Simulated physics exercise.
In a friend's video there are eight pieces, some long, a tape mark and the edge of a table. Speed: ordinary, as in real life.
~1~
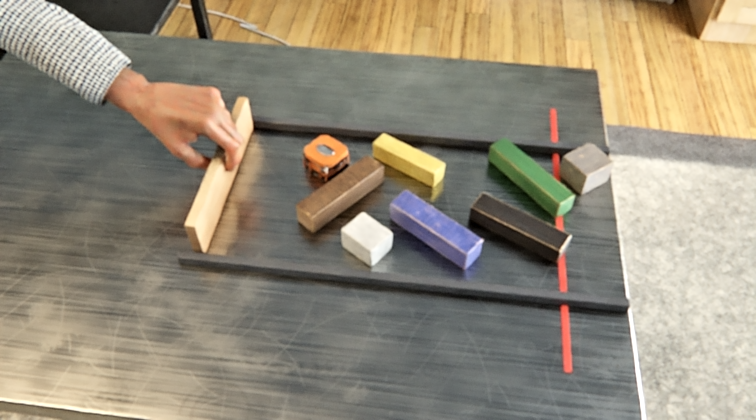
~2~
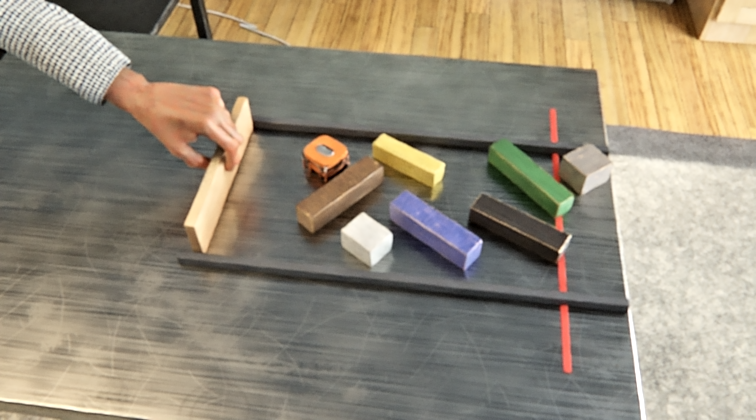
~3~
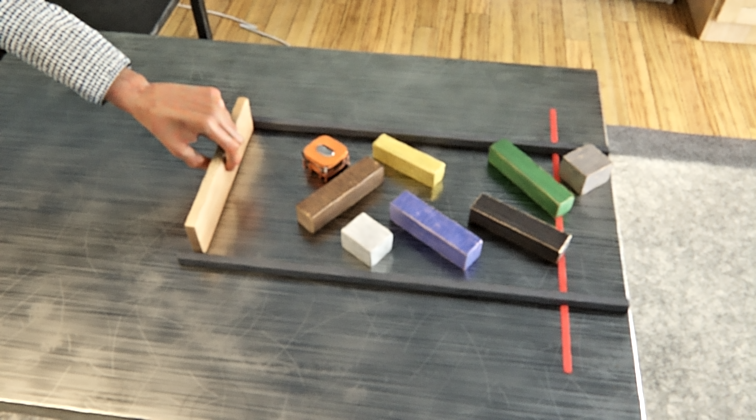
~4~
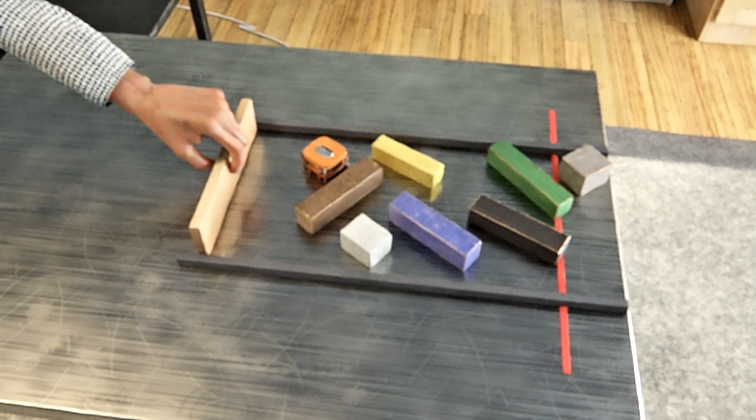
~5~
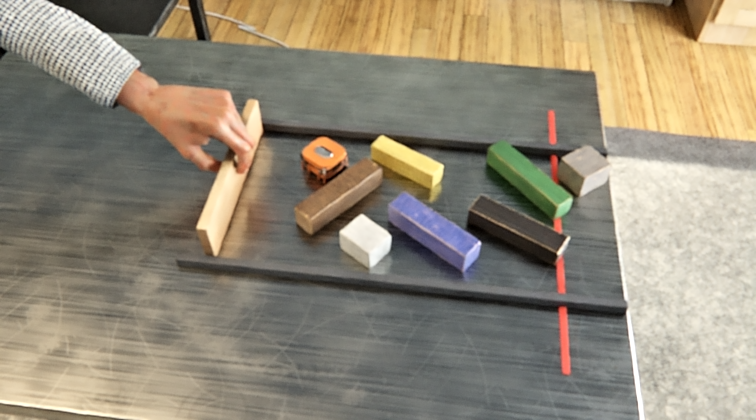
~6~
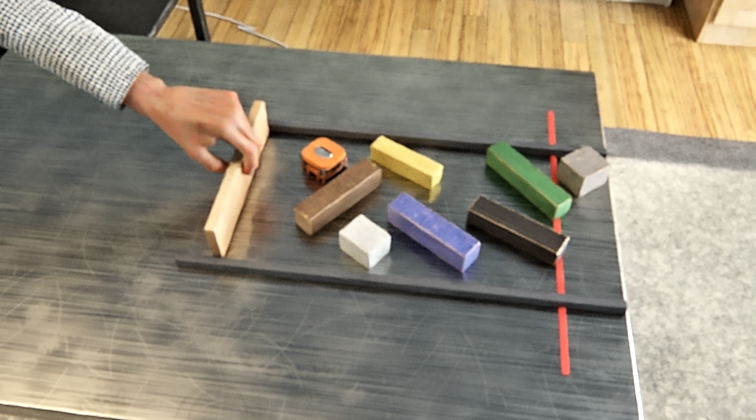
A hand slides a wooden board slightly right toward several still blocks on a dark table.
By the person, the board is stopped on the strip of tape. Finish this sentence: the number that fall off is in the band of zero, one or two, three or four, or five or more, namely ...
Namely three or four.
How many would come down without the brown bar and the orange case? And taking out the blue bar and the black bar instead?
Falls come to 1 the first time and 2 the other time.
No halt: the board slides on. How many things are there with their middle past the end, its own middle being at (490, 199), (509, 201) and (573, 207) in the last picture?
Going through the three places, I get 0, 1 and 4.
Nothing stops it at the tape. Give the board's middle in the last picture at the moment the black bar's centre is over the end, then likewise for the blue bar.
The middle is at (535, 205) when it's the black bar, and at (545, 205) when it's the blue bar.
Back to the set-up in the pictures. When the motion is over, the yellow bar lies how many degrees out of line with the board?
The angle comes out near 60 degrees.
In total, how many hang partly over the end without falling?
The total here is 2.
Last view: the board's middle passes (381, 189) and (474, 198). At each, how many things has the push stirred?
I count 5 first and 8 after.
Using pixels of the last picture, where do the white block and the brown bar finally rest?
The white block stops around (579, 276); the brown bar around (596, 221).
Soon after, none off yet; grey block at rest near (583, 171); green bar at rest near (527, 179); black bar at rest near (516, 229).
Then, none off yet; grey block at rest near (583, 171); green bar at rest near (528, 178); black bar at rest near (517, 229).
Further on, none off yet; grey block tipped a little near (622, 169); green bar moved about its own width near (602, 184); black bar moved about its own width near (598, 250).
At rest, the number that fall off is three or four; fallen, blue bar, black bar, green bar and grey block.
